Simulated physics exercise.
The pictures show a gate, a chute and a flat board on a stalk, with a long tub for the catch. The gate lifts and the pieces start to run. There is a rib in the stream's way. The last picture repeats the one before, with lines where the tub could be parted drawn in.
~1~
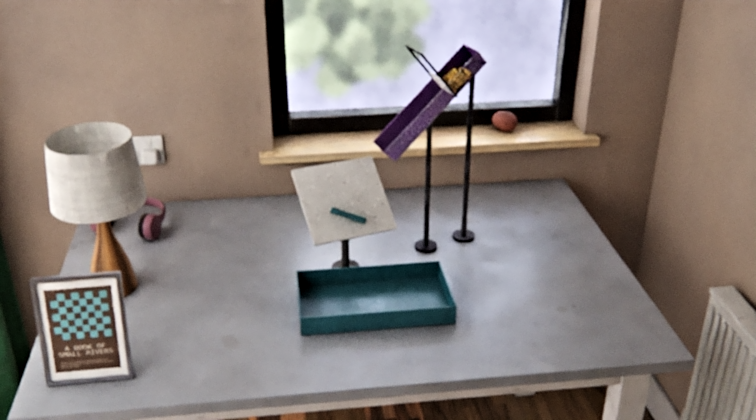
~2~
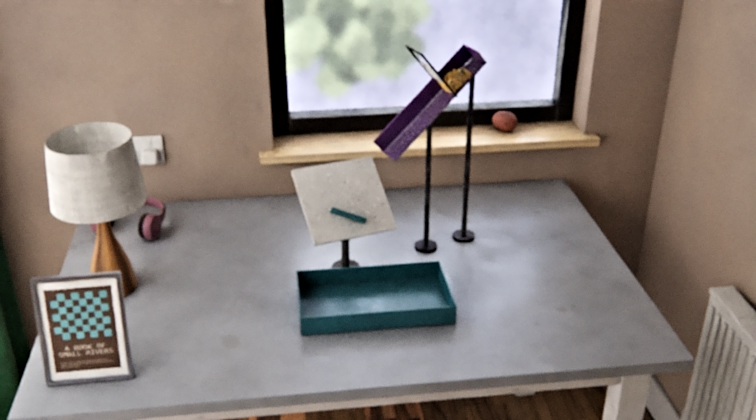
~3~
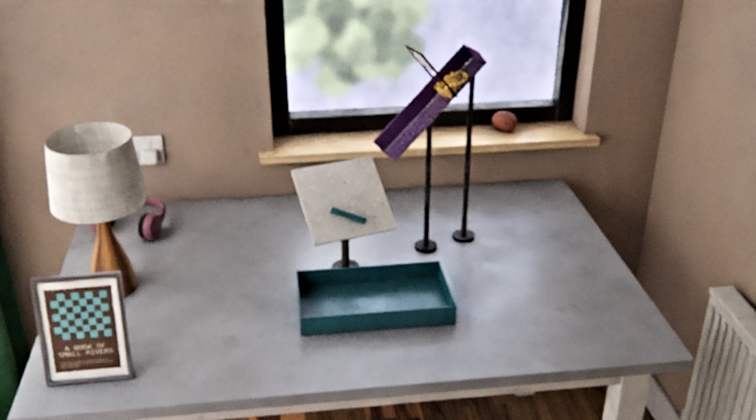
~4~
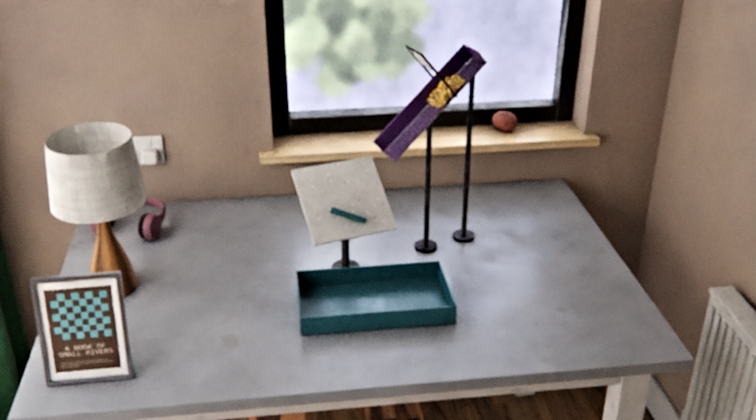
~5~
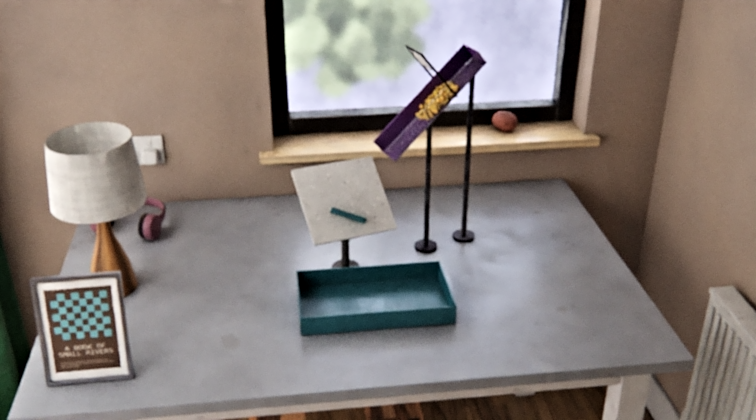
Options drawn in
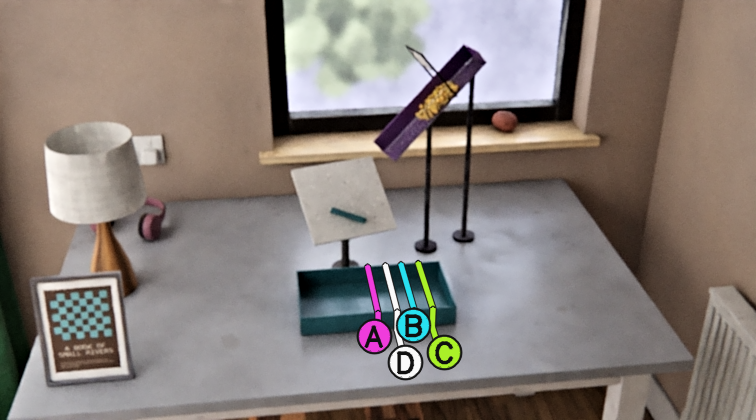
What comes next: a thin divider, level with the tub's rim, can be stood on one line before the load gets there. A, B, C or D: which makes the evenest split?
It is D.
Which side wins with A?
More lands on the right.
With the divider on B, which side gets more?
Left.
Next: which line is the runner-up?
The answer is A.
On the marked copy, line A crosses the front rim at (377, 312); line B crosses the front rim at (414, 309); line C crosses the front rim at (432, 308); line D crosses the front rim at (397, 311).
With A, of what is caught, about a quarter on the left of the divider, most on the right.
With B, of what is caught, nearly all on the left of the divider, a stray few on the right.
With C, of what is caught, all on the left of the divider, none on the right.
With D, of what is caught, about half on the left of the divider, about half on the right.
